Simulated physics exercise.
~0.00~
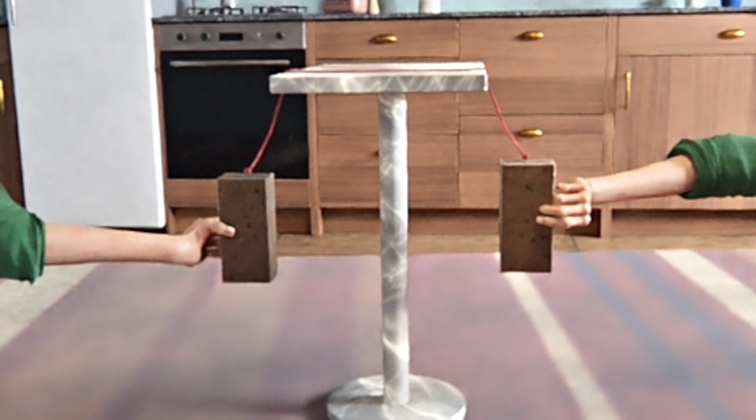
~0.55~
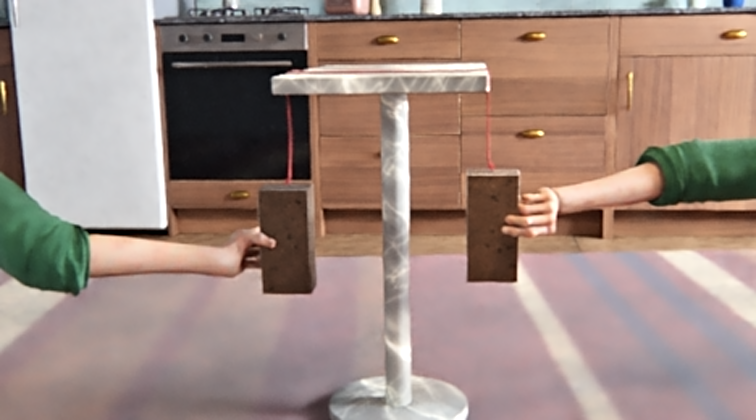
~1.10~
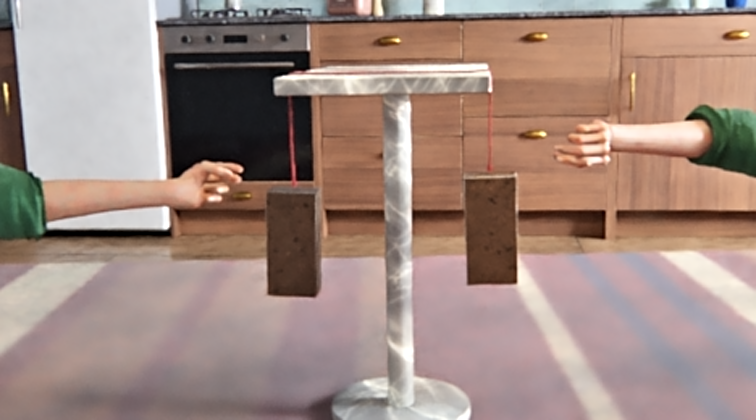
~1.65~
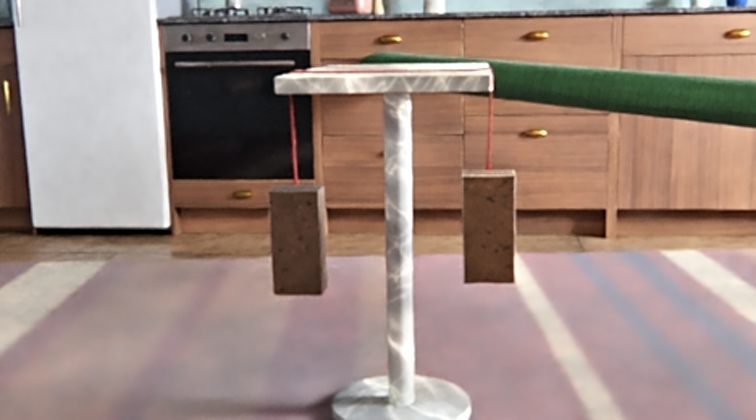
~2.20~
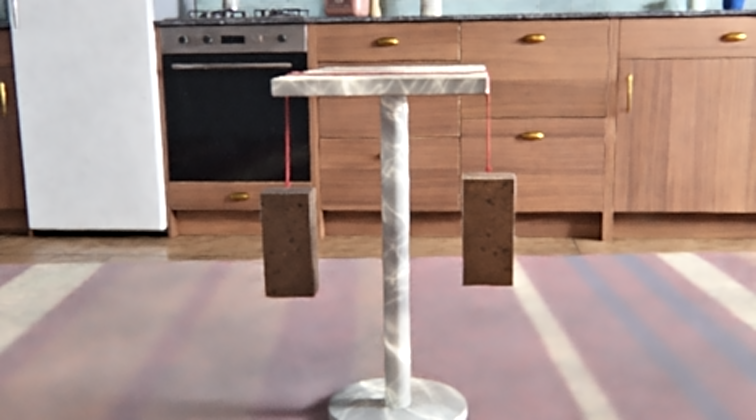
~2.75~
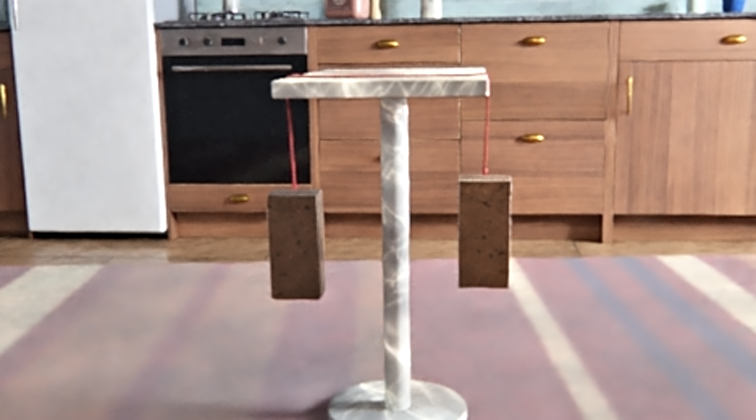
Two bricks joined by a red ribbon over a marble-look stand hanging level and nearly still after two hands release them.
